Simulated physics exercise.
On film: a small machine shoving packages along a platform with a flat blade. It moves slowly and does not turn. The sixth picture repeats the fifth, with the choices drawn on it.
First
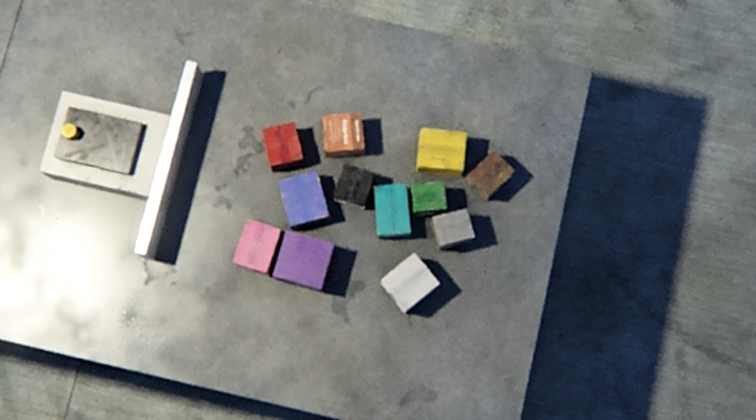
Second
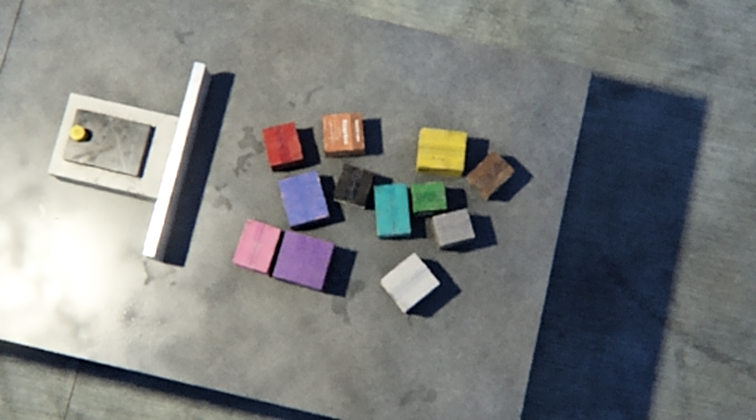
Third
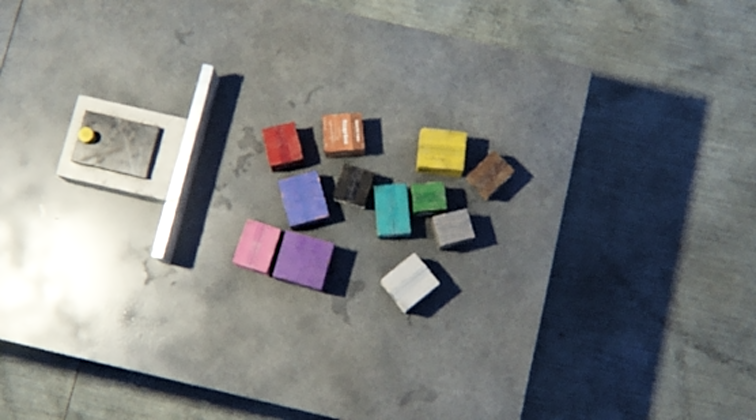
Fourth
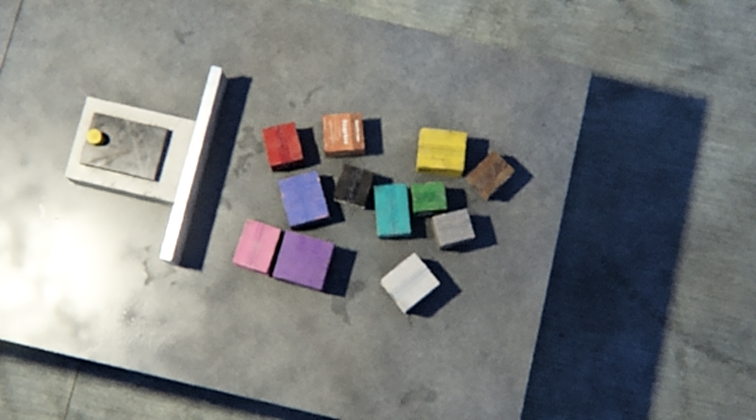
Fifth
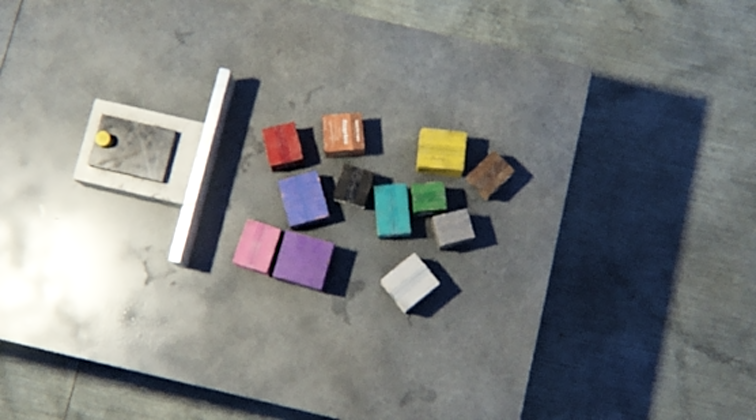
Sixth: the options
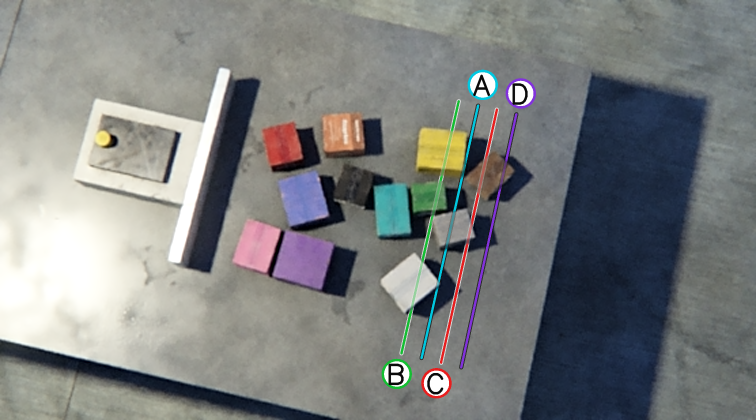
On a grey platform, a small machine with a long white blade moves slowly to the right, closing some of the gap to a scattered group of colourful blocks, which stay still and untouched.
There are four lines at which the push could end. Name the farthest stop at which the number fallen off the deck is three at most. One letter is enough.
At A, and not beyond.
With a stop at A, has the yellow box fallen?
No.
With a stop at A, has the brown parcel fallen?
No.
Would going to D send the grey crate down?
Yes.
On the marked copy, A at (450, 229); B at (431, 225); C at (470, 234); D at (489, 238).
Following A. Soon after the start, robot (226, 170); orange box (361, 135); purple crate (339, 270).
Later, robot (316, 190); grey crate (501, 243); green parcel (506, 215).
In the end, robot (386, 206); grey crate over the edge; green parcel over the edge; two fallen.
As for the rest, B is within the limit but short; C drops five; D drops five.
